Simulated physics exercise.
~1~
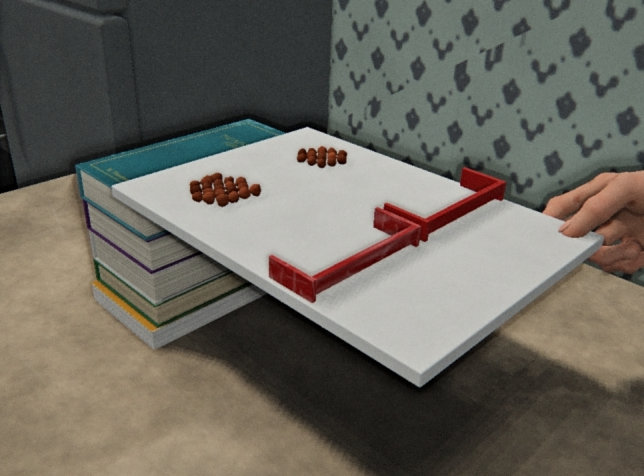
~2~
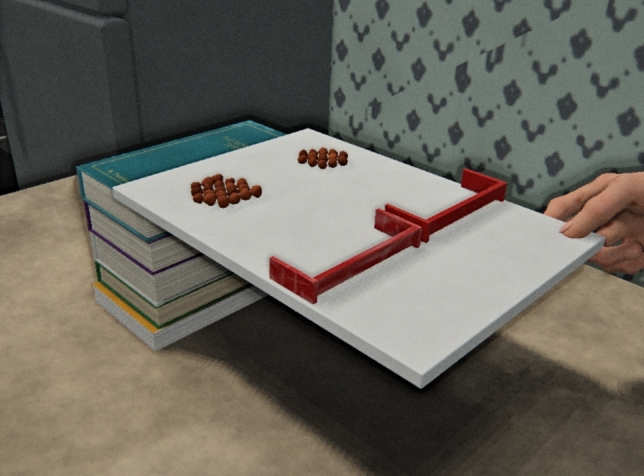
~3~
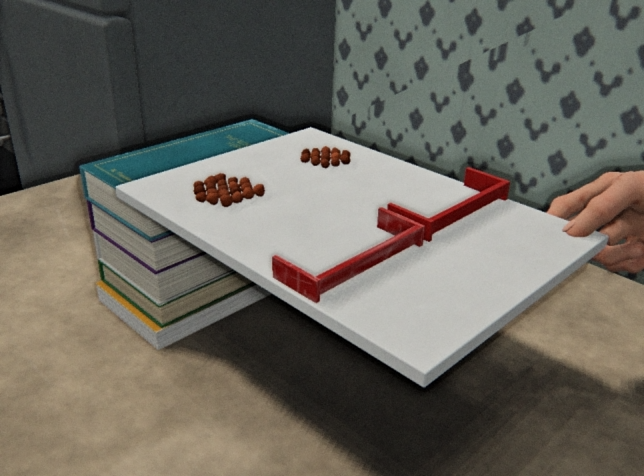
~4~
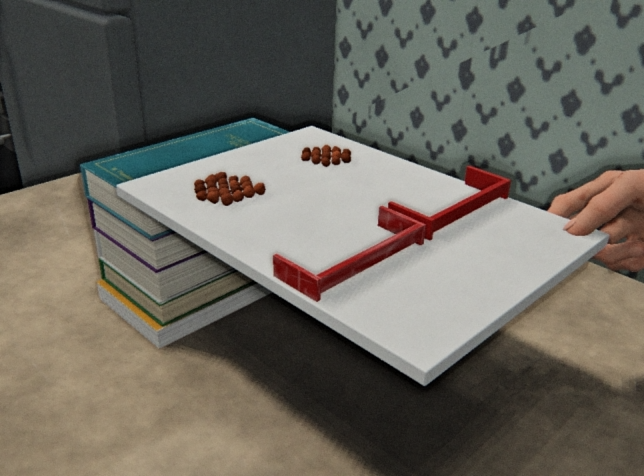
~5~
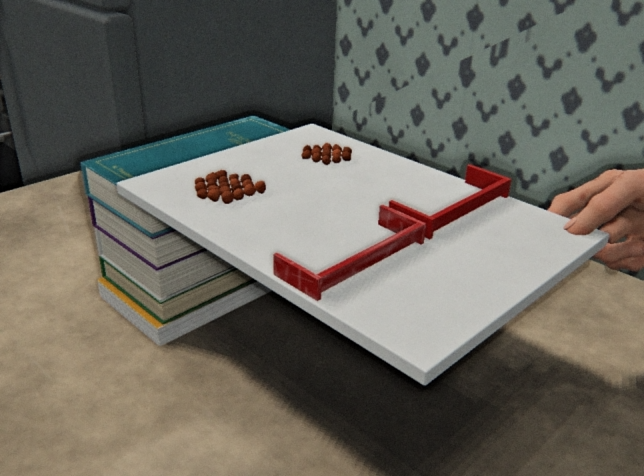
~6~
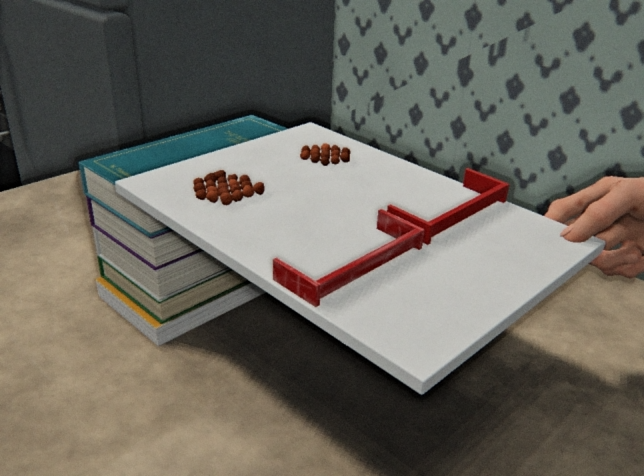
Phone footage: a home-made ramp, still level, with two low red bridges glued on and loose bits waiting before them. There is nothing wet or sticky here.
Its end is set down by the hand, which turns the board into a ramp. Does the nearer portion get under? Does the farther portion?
The nearer portion is too tall; the farther portion is too tall.
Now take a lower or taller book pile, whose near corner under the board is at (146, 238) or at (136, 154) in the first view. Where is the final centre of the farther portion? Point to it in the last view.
First try: (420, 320); second try: (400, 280).
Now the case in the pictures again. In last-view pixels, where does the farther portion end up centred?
I'd say somewhere about (416, 302).
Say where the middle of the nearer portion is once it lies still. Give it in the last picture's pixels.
Around (329, 354) in the last picture.
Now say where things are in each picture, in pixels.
The first frame shows held end of the board near (418, 366), level; book pile near (205, 171), tall, over half the board's length; nearer portion near (220, 190), a few clay pellets; farther portion near (322, 159), a few clay pellets; nearer gate near (368, 258), its slot lower than a piece; farther gate near (466, 206), its slot lower than a piece.
The second frame shows held end of the board near (419, 367), level; farther portion near (323, 160).
The third frame shows held end of the board near (422, 366), level; nearer portion near (224, 190).
The fourth frame shows held end of the board near (423, 365), level; farther portion near (326, 157).
The fifth frame shows held end of the board near (423, 364), level; nearer portion near (225, 187).
The sixth frame shows held end of the board near (420, 373), down by 2°; book pile near (208, 167); nearer portion near (224, 188), not moving; farther portion near (325, 156), not moving; nearer gate near (371, 261); farther gate near (469, 209).
Then, 0.58 s on from there, board sloping at 13°; nearer portion on its way down; farther portion on its way down.
Then, 1.19 s on from there, board sloping at 26°; nearer portion has reached its gate; farther portion has reached its gate.
Then, 1.92 s on from there, board resting at 31°; nearer portion has reached its gate; farther portion has reached its gate.
In the end, board resting at 31°; nearer portion gathered behind its gate; farther portion gathered behind its gate.
